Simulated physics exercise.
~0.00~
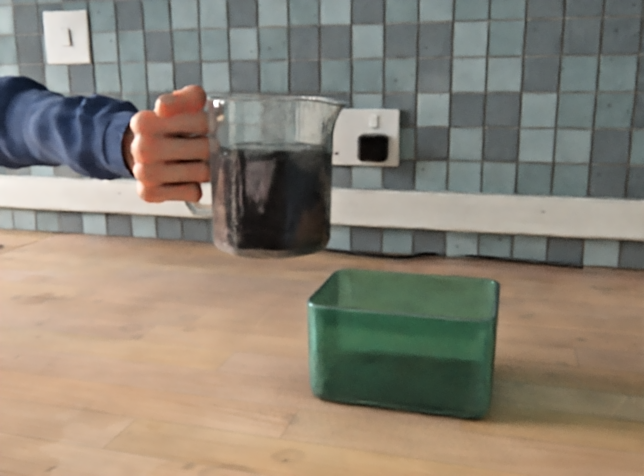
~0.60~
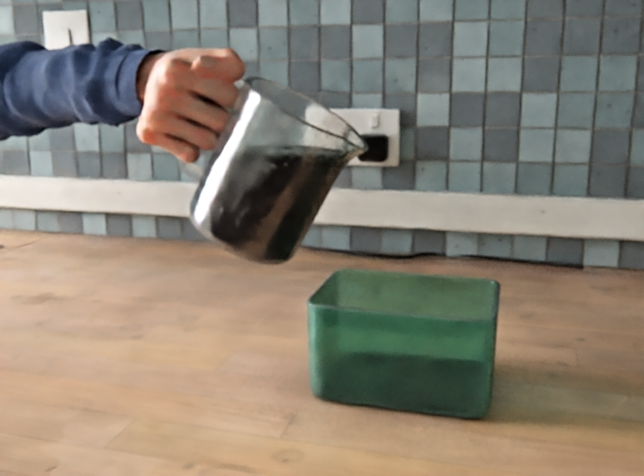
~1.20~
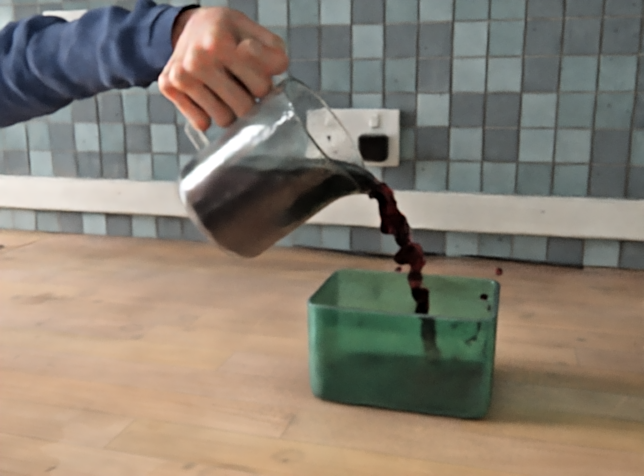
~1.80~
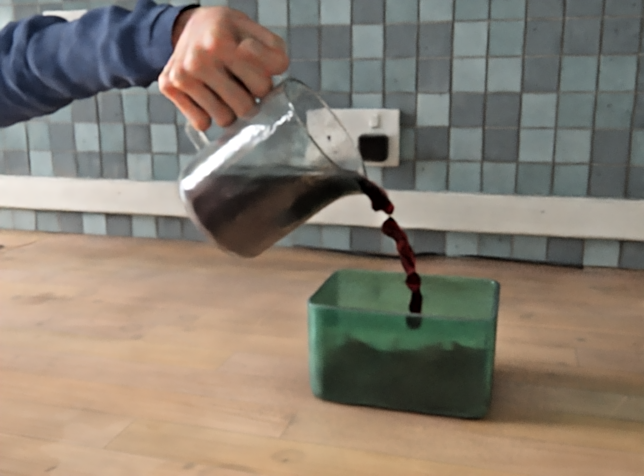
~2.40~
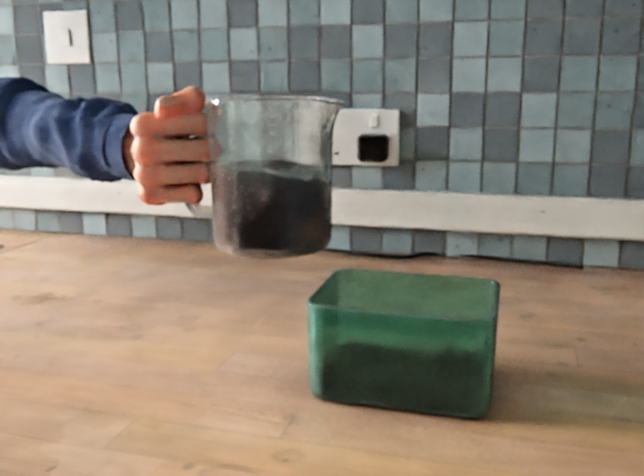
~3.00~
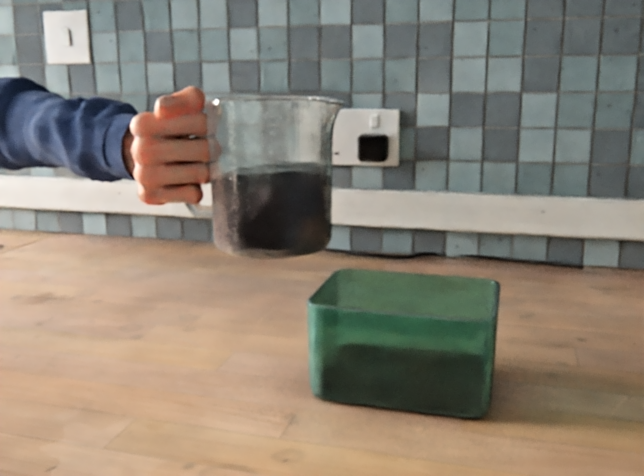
A hand held a glass jug of dark wine over a wooden work surface, tipped it to the right and poured a dark red stream into a green box, then turned it upright again, with some wine still in the jug.
